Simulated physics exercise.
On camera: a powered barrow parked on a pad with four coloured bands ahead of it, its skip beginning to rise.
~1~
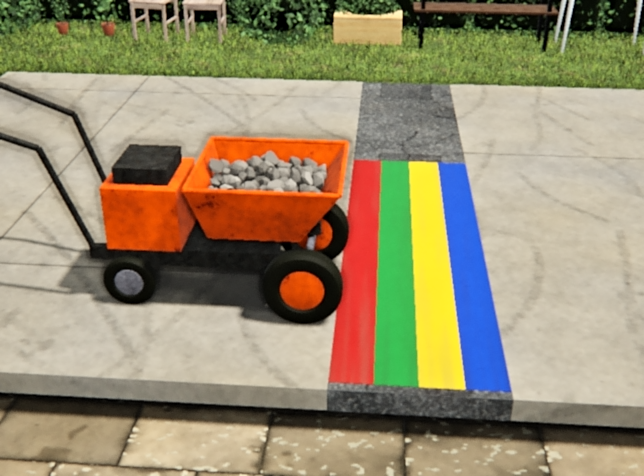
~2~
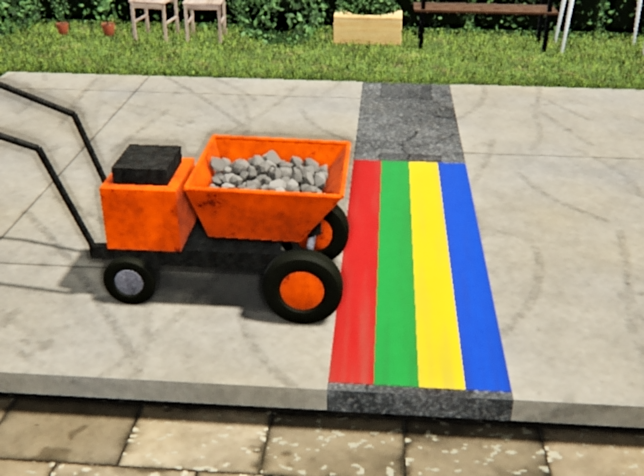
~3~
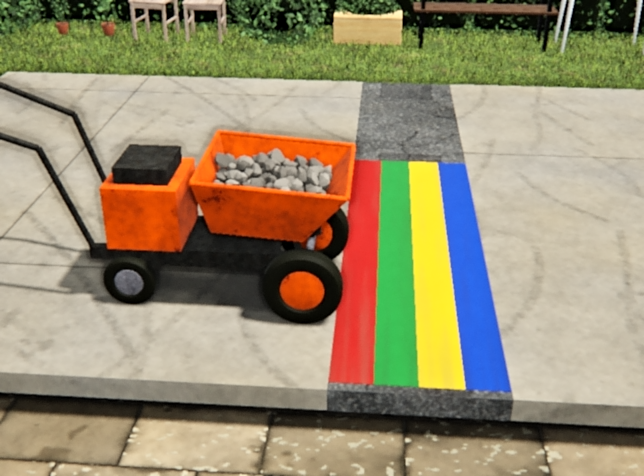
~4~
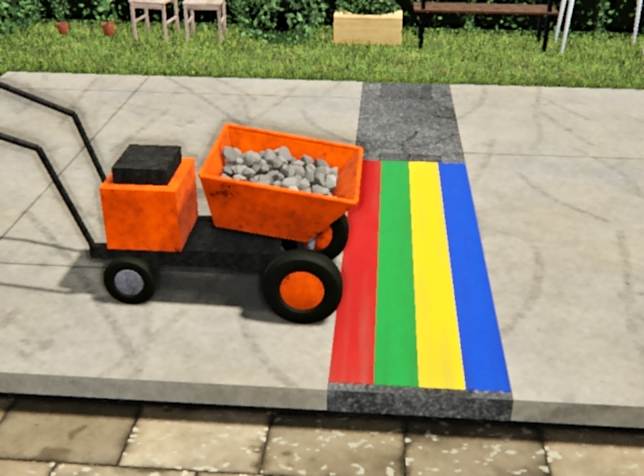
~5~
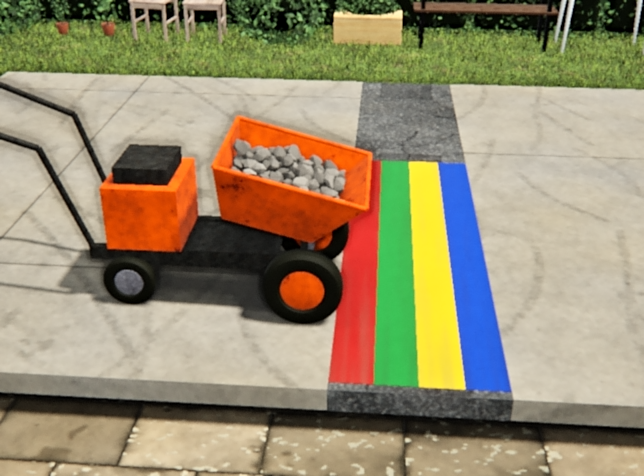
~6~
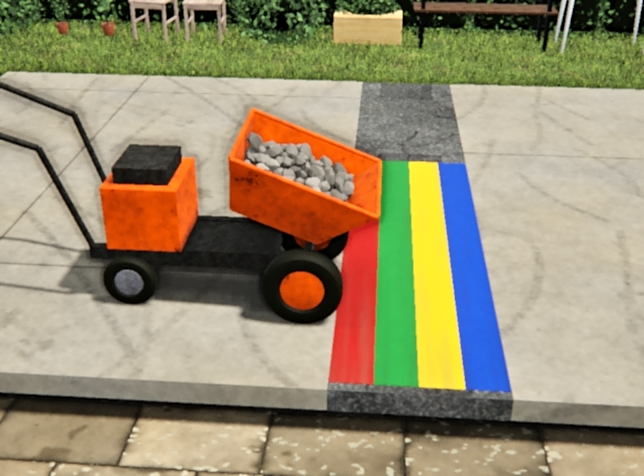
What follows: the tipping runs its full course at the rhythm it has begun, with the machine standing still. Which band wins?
The heap favours the yellow strip.
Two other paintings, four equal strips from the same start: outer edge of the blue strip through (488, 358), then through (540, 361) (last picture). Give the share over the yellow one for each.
Roughly 30 per cent, and 40 per cent.
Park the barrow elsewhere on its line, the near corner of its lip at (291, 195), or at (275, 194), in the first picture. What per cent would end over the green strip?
First some 40, then 40 per cent.
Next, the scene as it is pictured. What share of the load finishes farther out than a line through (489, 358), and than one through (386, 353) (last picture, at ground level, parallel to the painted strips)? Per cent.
The first gives 20 %, the second 80 %.
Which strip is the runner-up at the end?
It is the blue strip.
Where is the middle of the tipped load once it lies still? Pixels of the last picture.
Roughly at (446, 290).
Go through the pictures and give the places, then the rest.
In the first picture, lip of the skip (339, 196), level; top of the load (259, 182), broken stones; red strip (354, 348); green strip (396, 350); yellow strip (439, 352); blue strip (483, 354).
In the second picture, lip of the skip (341, 197), tipped barely; top of the load (260, 181).
In the third picture, lip of the skip (347, 199), tipped barely; top of the load (265, 179).
In the fourth picture, lip of the skip (356, 203), tipped a little; top of the load (272, 177).
In the fifth picture, lip of the skip (366, 209), tipped clearly; top of the load (266, 165).
In the sixth picture, lip of the skip (377, 217), tipped clearly; top of the load (265, 162); red strip (354, 348); green strip (396, 350); yellow strip (439, 352); blue strip (483, 354).
Just after the last frame, skip tipped steeply; every one in the skip.
A moment on, skip tipped right over; the larger part in the skip; just a few over the green strip; roughly a quarter over the yellow strip; about a tenth over the blue strip.
Further on, skip tipped right over; roughly a quarter in the skip; about a tenth over the green strip; roughly a third over the yellow strip; roughly a quarter over the blue strip; about a tenth off the paint.
When it is over, skip tipped right over; roughly a quarter in the skip; not one over the red strip; about a tenth over the green strip; roughly a third over the yellow strip; roughly a quarter over the blue strip; about a tenth off the paint.
